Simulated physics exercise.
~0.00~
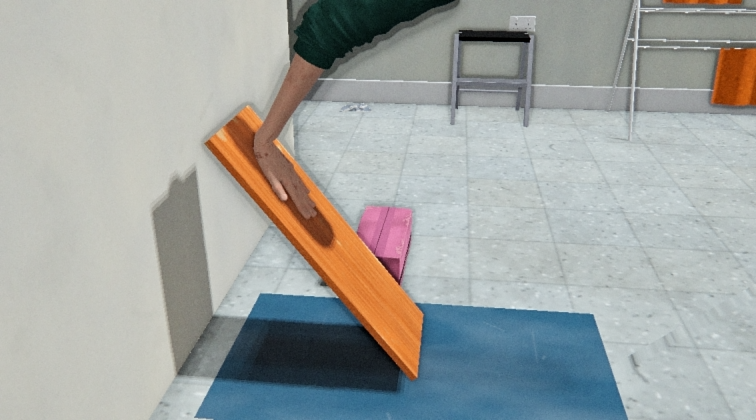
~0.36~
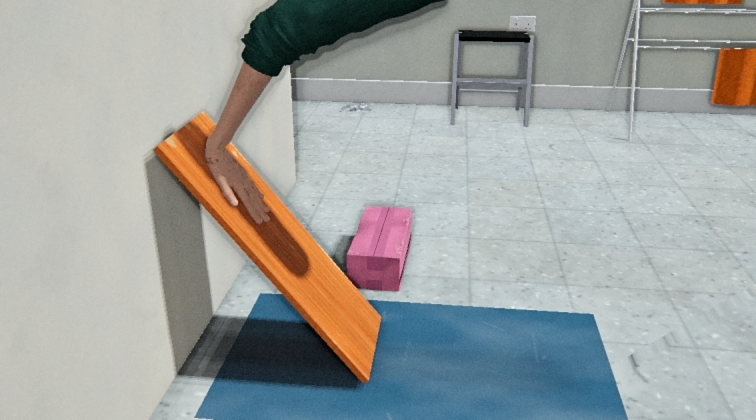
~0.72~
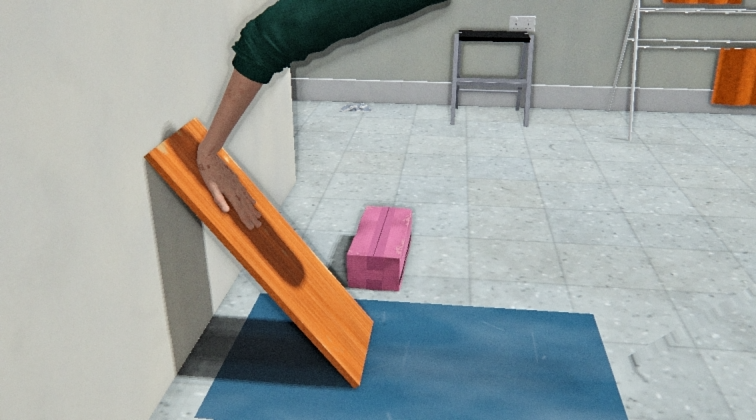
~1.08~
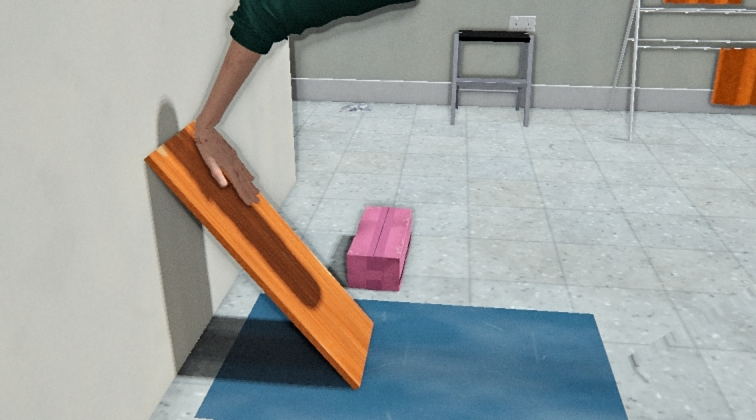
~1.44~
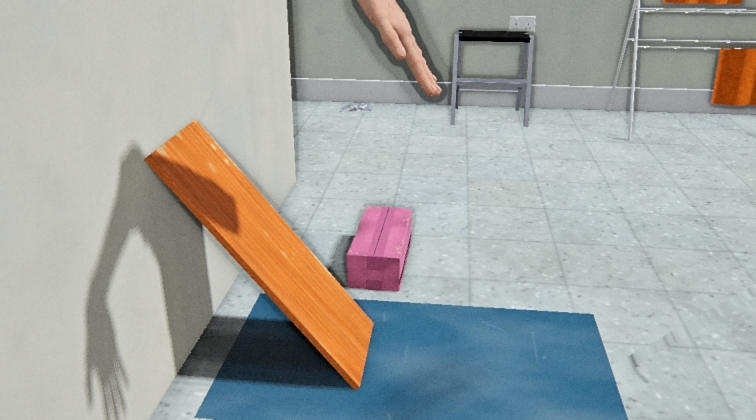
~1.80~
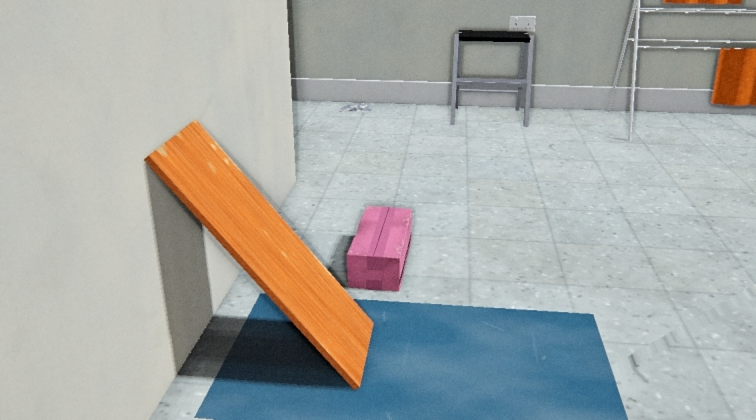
The clip opens on a hand in a dark green sleeve holding a long orange board at a slant above a blue mat, close to a bare wall, with a pink box standing on the tiled floor behind. The hand moves the board to the left, bringing its upper end to the wall. It then shifts slightly farther left and down and settles there. The hand slides off the board and draws back to the right, its shadow crossing the wall, then leaves the view. The board stays leaning against the wall, motionless, and the pink box remains in its place.
